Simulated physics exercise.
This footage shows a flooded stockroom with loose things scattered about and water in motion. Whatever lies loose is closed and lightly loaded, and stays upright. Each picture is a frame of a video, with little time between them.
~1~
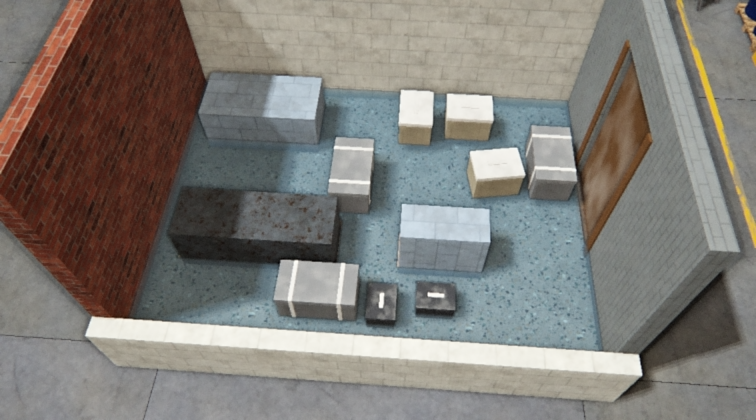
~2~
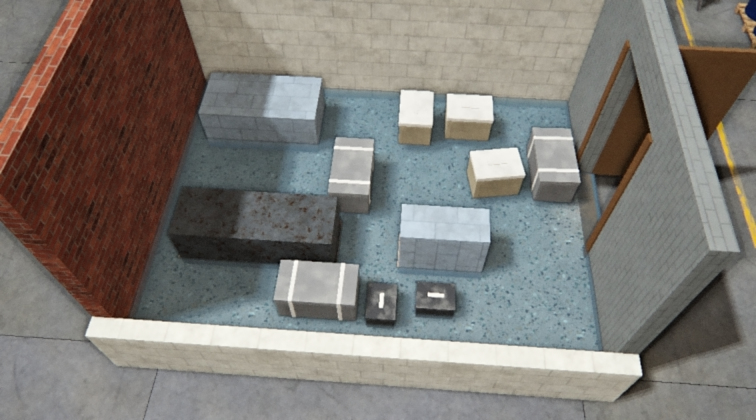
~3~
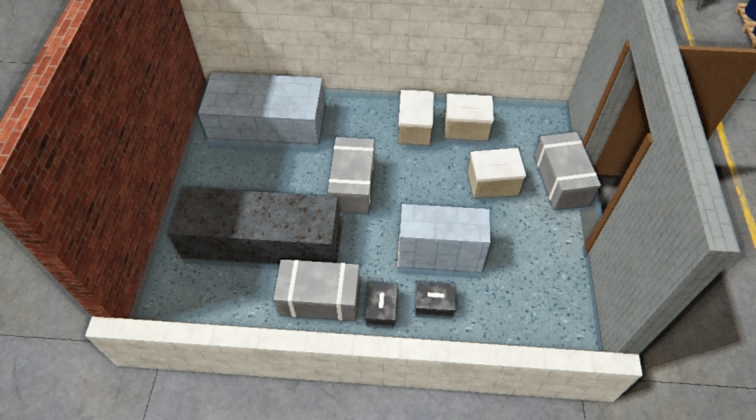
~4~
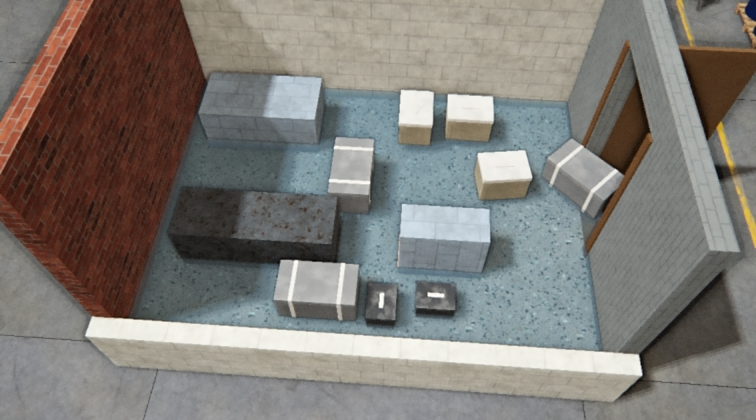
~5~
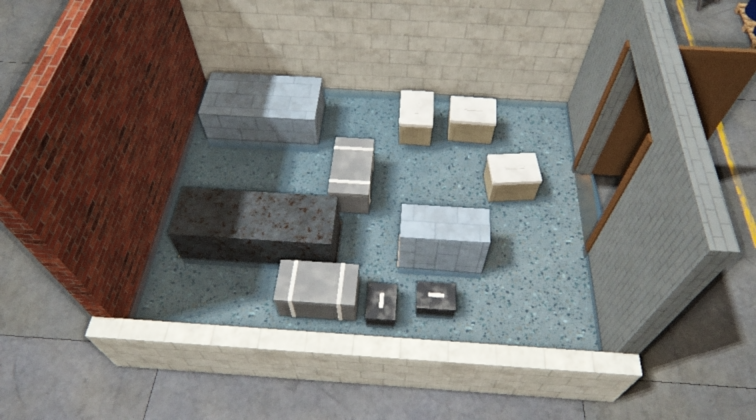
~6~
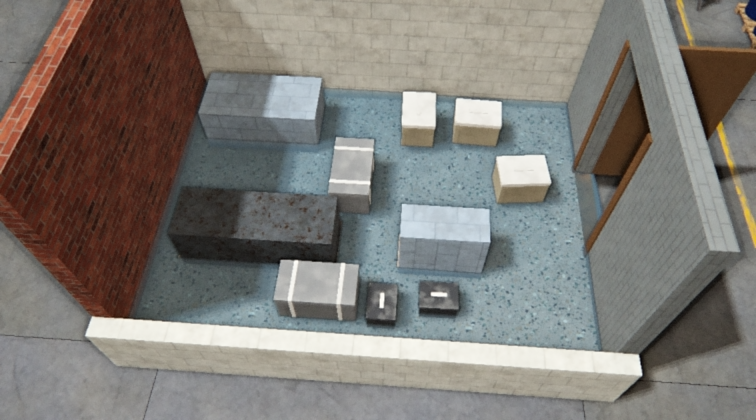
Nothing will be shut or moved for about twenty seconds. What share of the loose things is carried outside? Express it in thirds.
Two thirds and higher.
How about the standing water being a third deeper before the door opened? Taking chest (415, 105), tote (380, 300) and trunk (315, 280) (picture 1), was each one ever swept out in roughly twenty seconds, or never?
In turn: Carried outside, through, kept in.
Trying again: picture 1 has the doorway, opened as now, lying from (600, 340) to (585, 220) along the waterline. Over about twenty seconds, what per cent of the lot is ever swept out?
About 100 %.
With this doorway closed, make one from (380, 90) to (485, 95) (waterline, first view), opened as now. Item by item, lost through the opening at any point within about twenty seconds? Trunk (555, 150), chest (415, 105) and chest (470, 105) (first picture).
First flushed away, then flushed away, then flushed away.
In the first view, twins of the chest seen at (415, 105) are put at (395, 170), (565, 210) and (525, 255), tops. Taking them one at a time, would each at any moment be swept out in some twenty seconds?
Escapes; escapes; escapes.
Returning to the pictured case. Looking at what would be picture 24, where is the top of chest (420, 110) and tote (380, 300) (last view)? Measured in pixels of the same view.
My guess is close to (514, 129), then close to (477, 299).
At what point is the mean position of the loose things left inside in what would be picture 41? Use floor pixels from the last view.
On the floor of the last picture, roughly (522, 255).
A moment on, 2 of 8 are out; 6 afloat.
Next, 3 of 8 are out; 5 afloat.
Later, 5 of 8 are out; 2 afloat.
In the end, 6 of 8 are out; 1 afloat.
